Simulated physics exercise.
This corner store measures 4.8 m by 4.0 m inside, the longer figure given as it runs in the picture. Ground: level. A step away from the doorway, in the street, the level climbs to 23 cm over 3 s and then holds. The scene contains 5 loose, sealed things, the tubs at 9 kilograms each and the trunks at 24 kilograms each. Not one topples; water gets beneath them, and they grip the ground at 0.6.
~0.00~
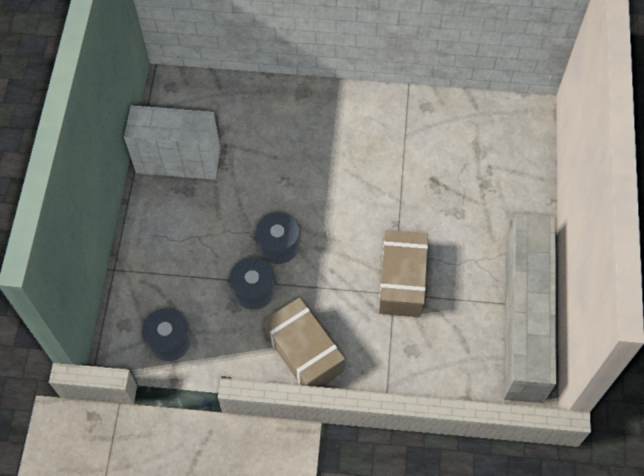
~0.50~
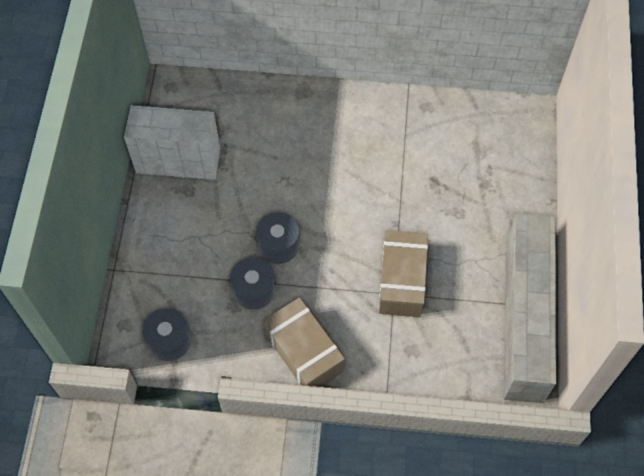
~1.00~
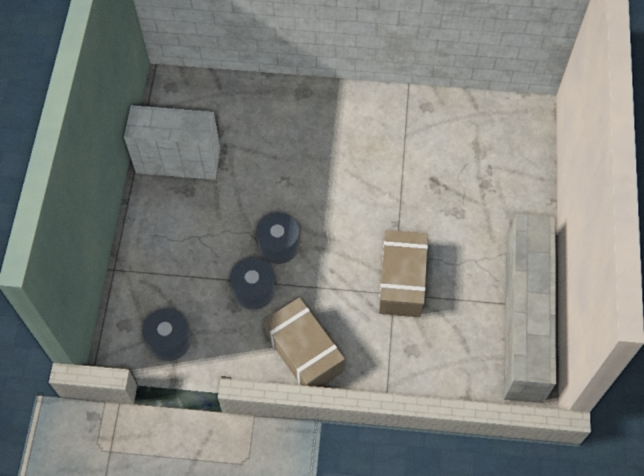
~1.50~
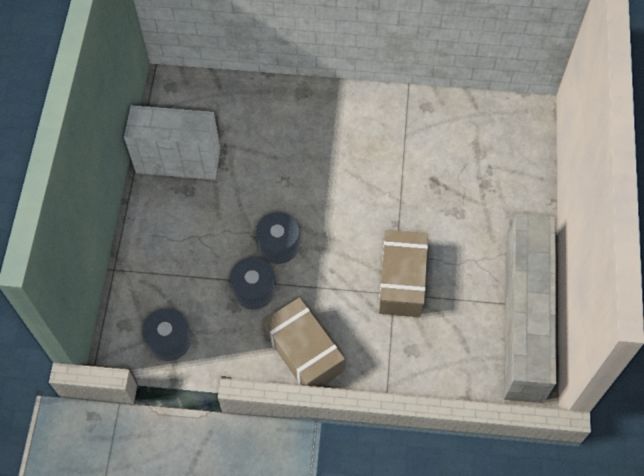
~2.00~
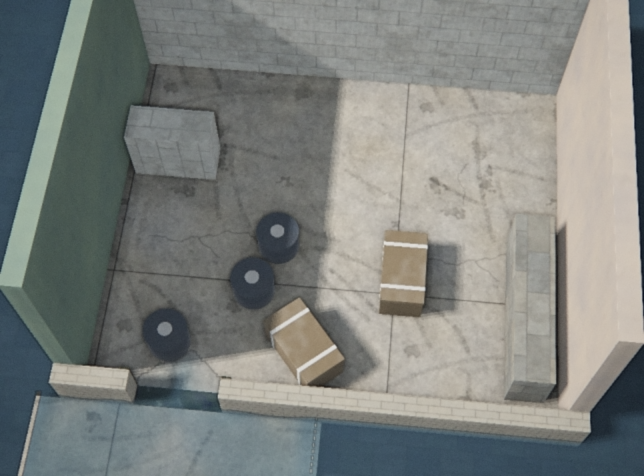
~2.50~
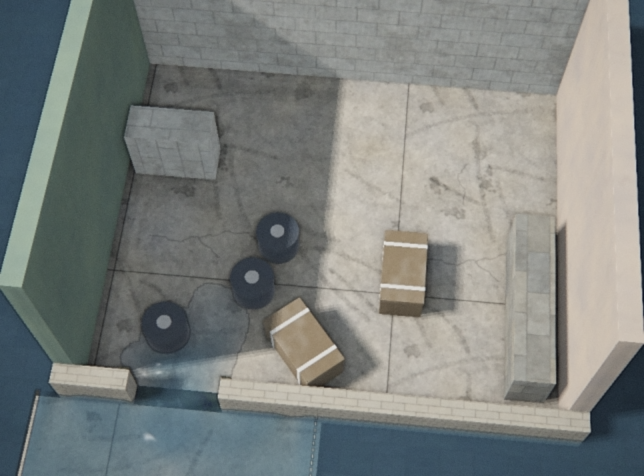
Water spreads around the walled room and through the doorway, and one dark tub shifts slightly.
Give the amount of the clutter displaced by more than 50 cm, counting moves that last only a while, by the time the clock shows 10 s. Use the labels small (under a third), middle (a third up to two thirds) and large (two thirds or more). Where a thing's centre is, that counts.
Middle.
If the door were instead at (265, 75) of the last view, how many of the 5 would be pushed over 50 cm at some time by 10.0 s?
Then it comes to 4.
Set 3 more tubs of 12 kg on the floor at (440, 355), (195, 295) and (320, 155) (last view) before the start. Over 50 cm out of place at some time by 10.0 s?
First one stays inside the line, second one crosses the line, third one crosses the line.
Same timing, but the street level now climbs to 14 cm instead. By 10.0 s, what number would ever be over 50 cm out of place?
In that case the number is 1.
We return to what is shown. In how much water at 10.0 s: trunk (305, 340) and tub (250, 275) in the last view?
Around 3 cm and 4 cm.
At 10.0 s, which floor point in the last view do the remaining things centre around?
Close to pixel (382, 227).
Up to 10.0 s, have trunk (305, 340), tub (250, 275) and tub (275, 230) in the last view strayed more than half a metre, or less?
So that's inside it for the first, beyond it for the second and beyond it for the last.
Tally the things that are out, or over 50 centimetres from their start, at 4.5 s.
By that point, 1.
After 3.5 s 1 of 5 are over 50 cm from their spots; 0 afloat.
After 4.5 s 1 of 5 are over 50 cm from their spots; 1 afloat.
After 7.0 s 2 of 5 are over 50 cm from their spots; 1 afloat.
After 10.0 s 3 of 5 are over 50 cm from their spots, and 3 have been at some point; 2 afloat.
